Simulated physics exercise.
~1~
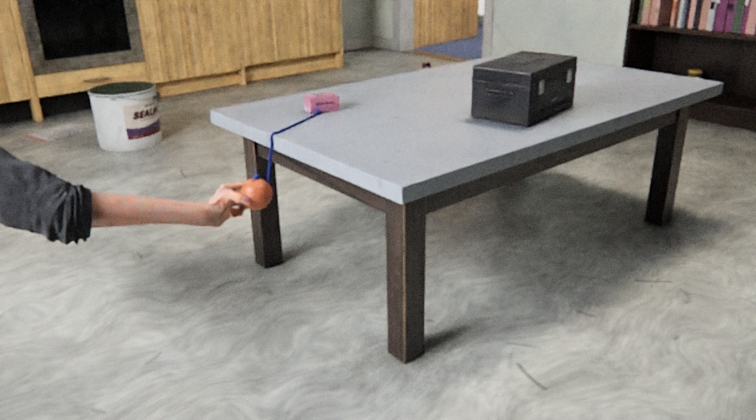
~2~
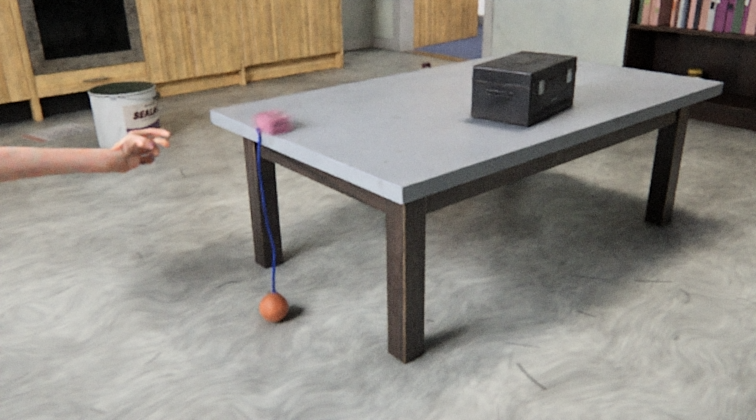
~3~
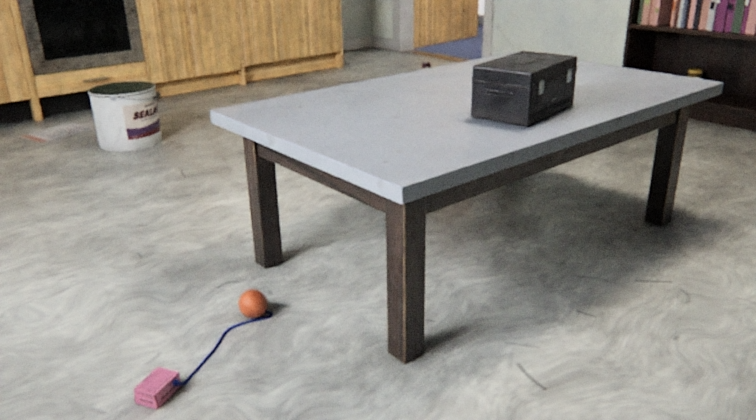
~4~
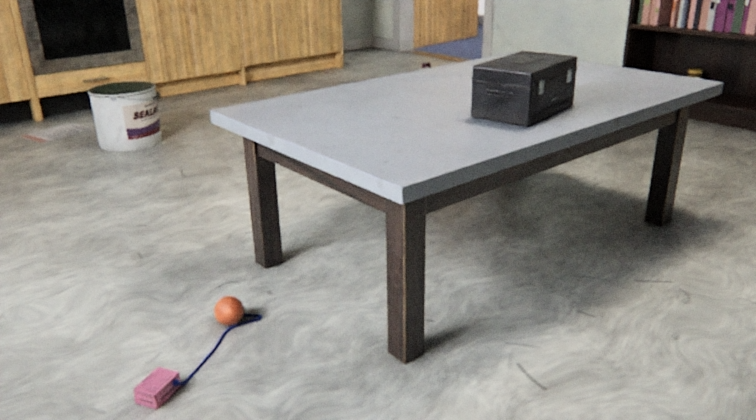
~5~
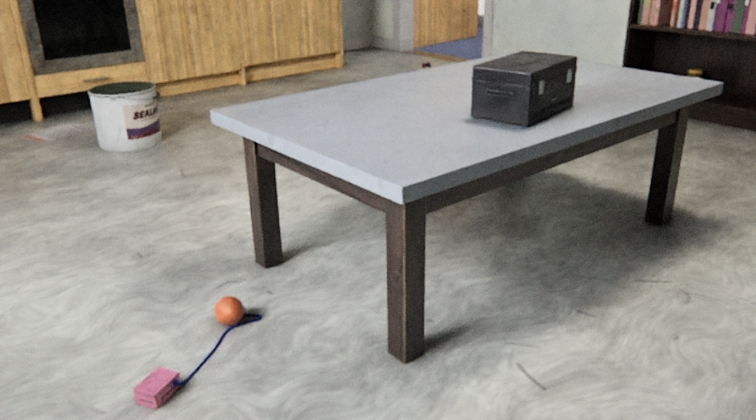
A hand reaching in from the left holds an orange ball-like fruit just off the near left end of a grey-topped table with dark legs, seen from slightly above in a room with wooden cabinets and a white bucket. A blue shoelace runs from the orange up to a small pink box on the tabletop, while a black toolbox sits farther back. The hand lets go and draws back, and the orange drops to the floor. The pink box slides to the edge and follows it down. The orange rolls a little left and stops near the fallen box, while the toolbox stays put.
